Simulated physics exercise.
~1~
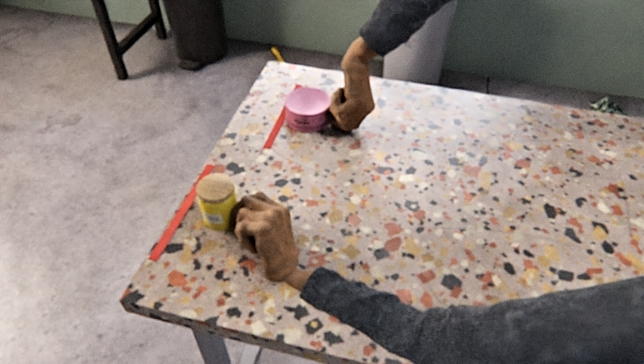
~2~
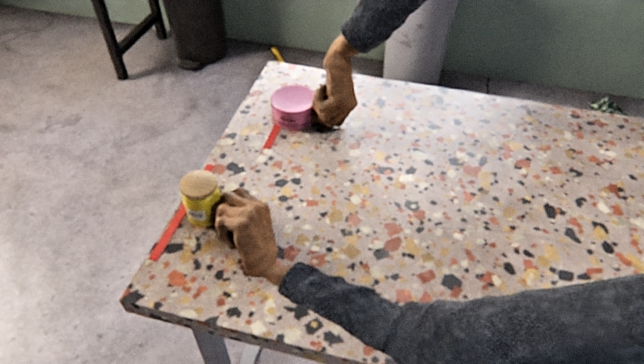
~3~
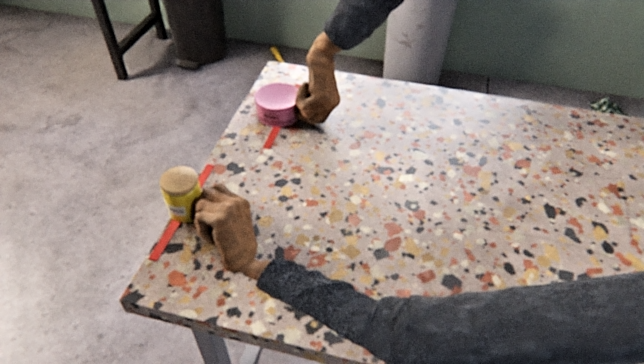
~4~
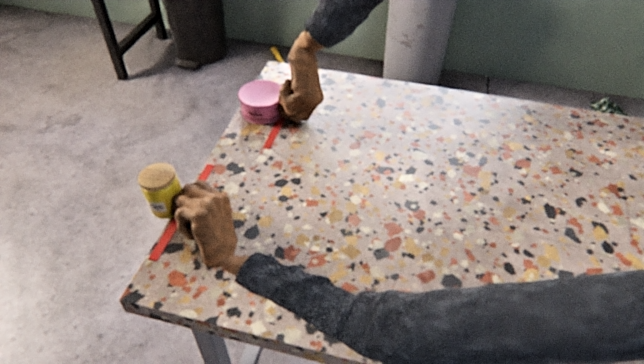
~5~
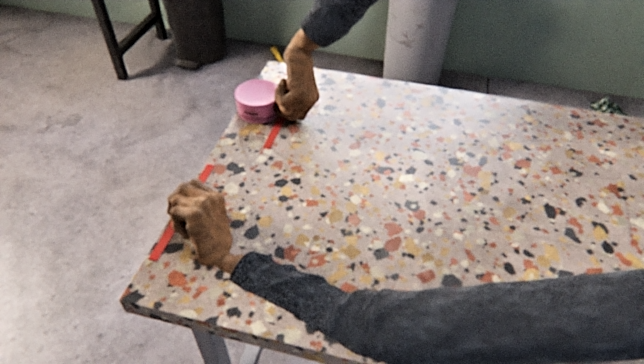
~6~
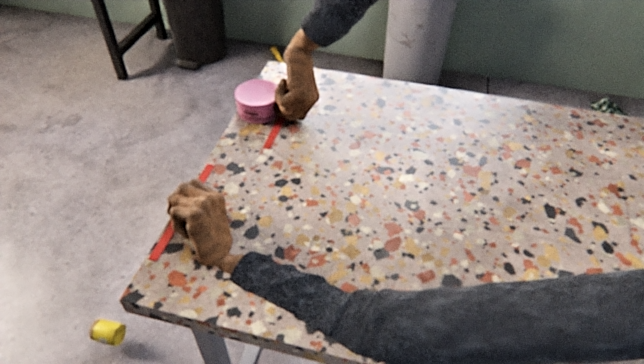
Two hands pushed a yellow jar and a pink tub left across a speckled table, past strips of red tape, until the jar tipped over the edge and ended up on its side on the floor, while the tub stayed on the table.
